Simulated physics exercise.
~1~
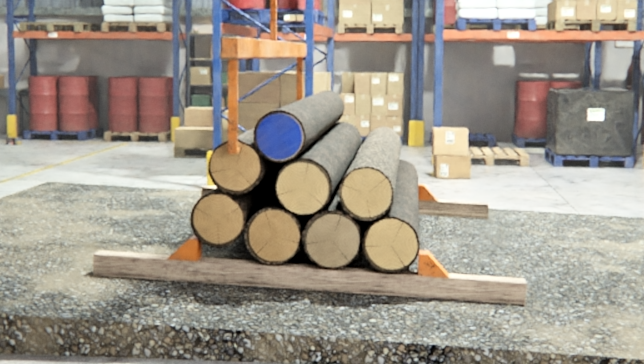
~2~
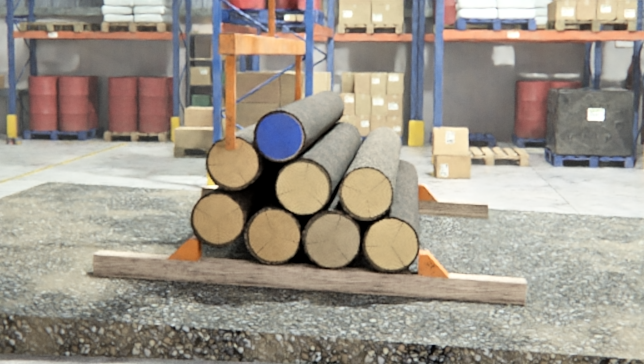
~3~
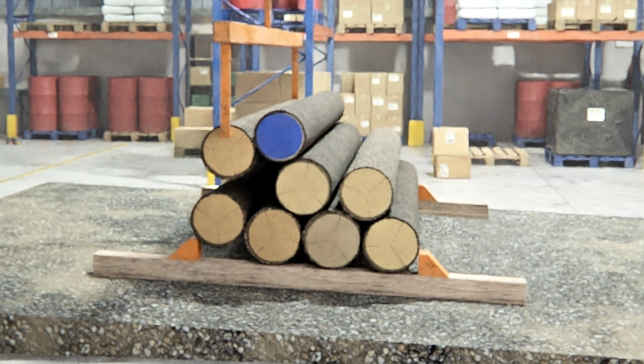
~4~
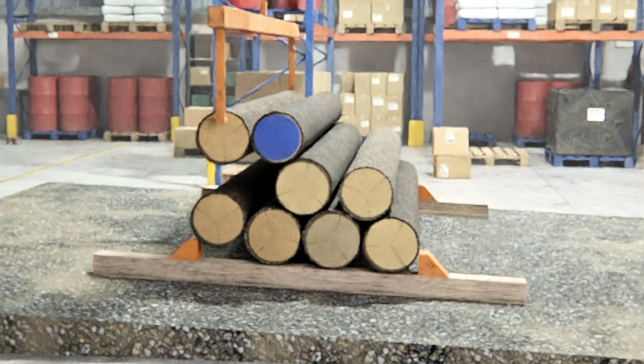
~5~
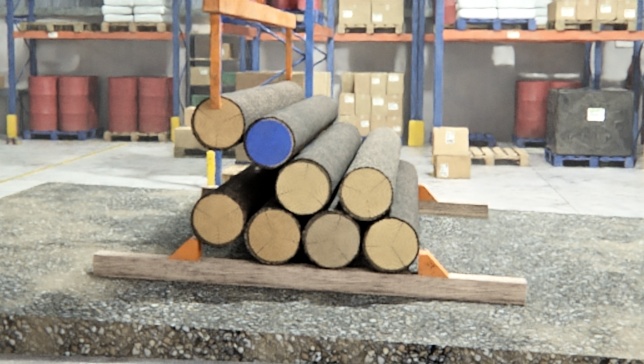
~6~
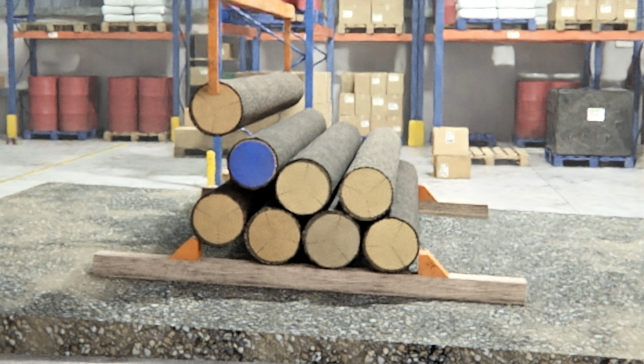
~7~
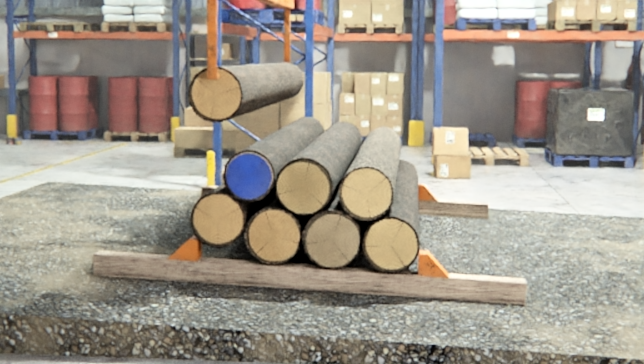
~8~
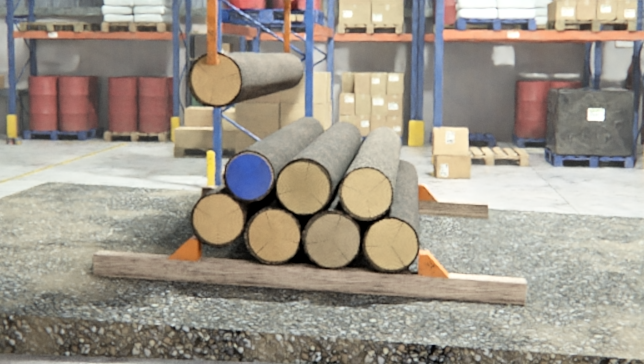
A pile of dark-barked poles with pale cut ends, one end painted blue, lies between orange chocks on timber bearers over a gravel pad. The still, end-on view shows a warehouse behind, with red drums at left and cartons on blue and orange racking. An orange lifting beam draws the pole at the upper left, just left of the blue one, steadily upward. As it clears, the blue pole slips left and drops into the gap left behind. The lifted pole keeps rising, and finally hangs well above the blue one, which rests on the pile.
